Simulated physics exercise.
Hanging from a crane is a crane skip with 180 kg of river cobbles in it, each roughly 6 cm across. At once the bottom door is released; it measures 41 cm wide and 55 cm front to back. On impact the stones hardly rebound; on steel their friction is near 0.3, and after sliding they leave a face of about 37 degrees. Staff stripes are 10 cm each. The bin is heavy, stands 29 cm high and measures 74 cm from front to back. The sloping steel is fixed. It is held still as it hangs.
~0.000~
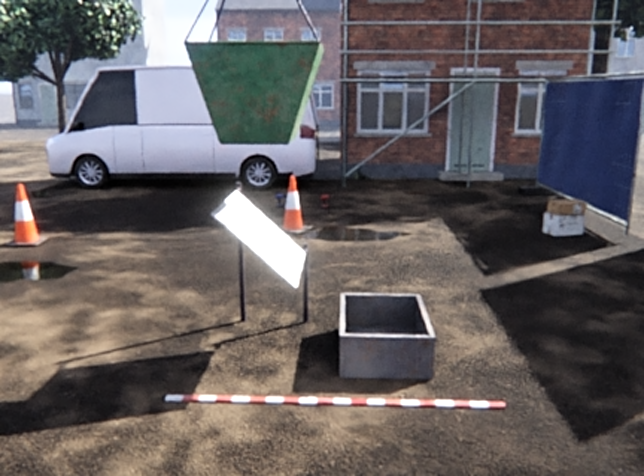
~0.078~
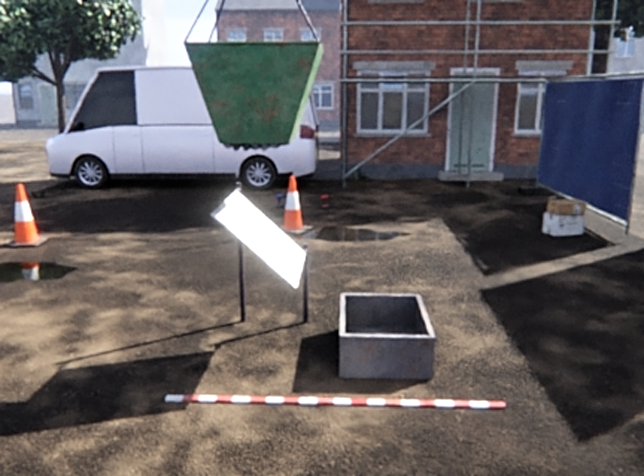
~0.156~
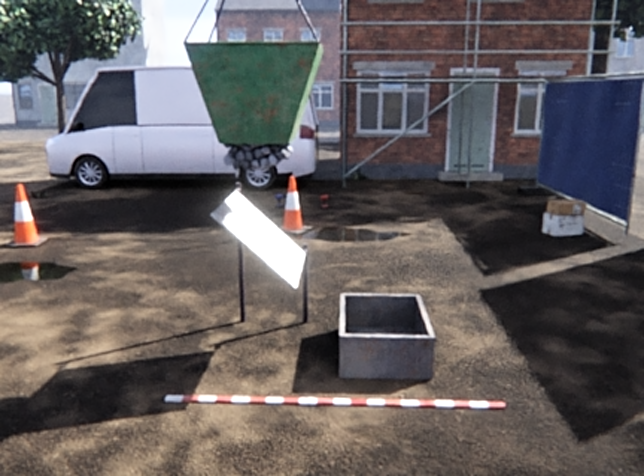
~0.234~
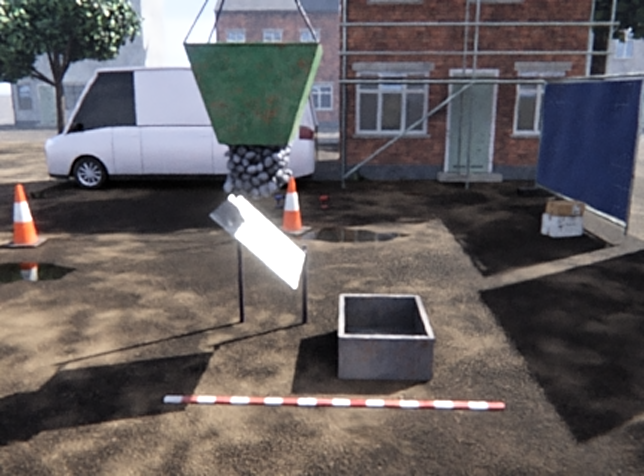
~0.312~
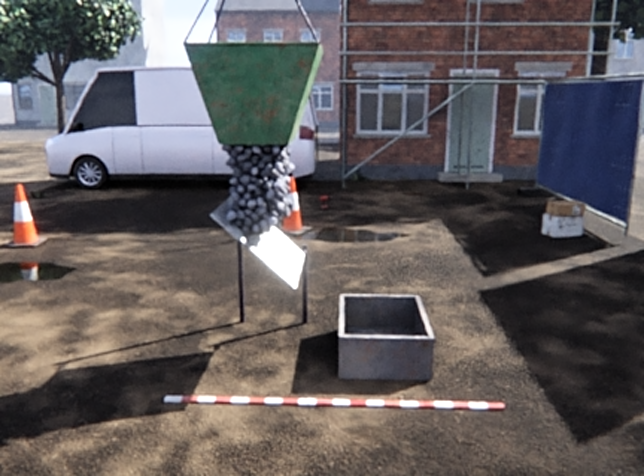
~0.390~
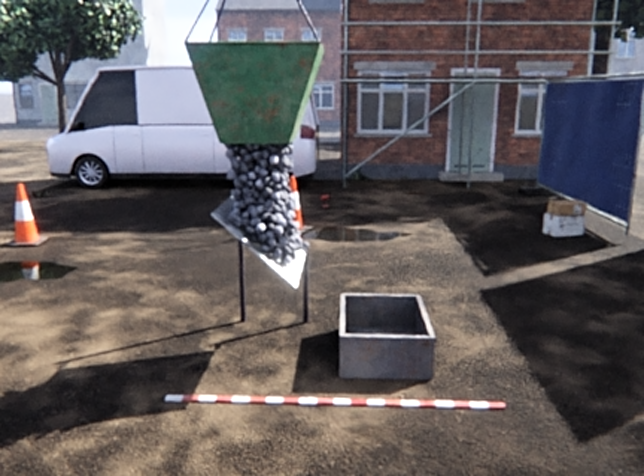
A green crane skip hangs still above a building yard, seen from a fixed, slightly raised view, with a white van and a scaffolded brick house behind. Below it stands a bright, tilted sheet on thin legs, with orange-and-white cones to the left, an open grey box and a red-and-white staff. Grey cobbles emerge from the skip's bottom, drop in a thickening stream onto the sheet and slide down rightward across it.
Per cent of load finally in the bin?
43 per cent.
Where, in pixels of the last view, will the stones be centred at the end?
About (370, 344).
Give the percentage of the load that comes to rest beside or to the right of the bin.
Share: About 25 %.
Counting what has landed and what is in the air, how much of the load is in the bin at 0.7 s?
20 %.
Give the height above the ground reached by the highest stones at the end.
I'd put it at close to 26 cm off the ground.
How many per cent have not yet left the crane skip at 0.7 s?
Something like 0 per cent.
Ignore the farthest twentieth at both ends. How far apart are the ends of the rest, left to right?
I'd put it at close to 100 cm.
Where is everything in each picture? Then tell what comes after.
In the first picture, the outlet is at (254, 135); nothing has dropped yet.
In the second picture, the outlet is at (254, 135); 6 % is out.
The third picture shows outlet at (253, 136), the stream shows down to (260, 163); 82 % still inside.
The fourth picture shows outlet at (253, 136), the stream shows down to (263, 191); 63 % still inside.
The fifth picture shows outlet at (253, 136), the stream shows down to (266, 226); 43 % still inside.
The sixth picture shows outlet at (254, 135), the stream shows down to (291, 255); 19 % still inside.
After 0.7 s, 0 % in the crane skip, 26 % on the steel, 51 % falling or lying left of the bin, 18 % falling or lying in the bin, 5 % falling or lying beside or right of the bin; the stones farthest right are at (412, 340).
After 1.1 s, 0 % in the crane skip, 34 % falling or lying left of the bin, 43 % falling or lying in the bin, 23 % falling or lying beside or right of the bin; the stones farthest right are at (486, 358).
After 1.7 s, 0 % in the crane skip, 32 % falling or lying left of the bin, 43 % falling or lying in the bin, 25 % falling or lying beside or right of the bin; the stones farthest right are at (596, 361).
After 2.6 s, 0 % in the crane skip, 32 % falling or lying left of the bin, 43 % falling or lying in the bin, 25 % falling or lying beside or right of the bin; the stones farthest right are at (629, 367).
After 4.5 s, 0 % in the crane skip, 32 % left of the bin, 43 % in the bin, 25 % beside or right of the bin; the stones farthest right are at (629, 367).
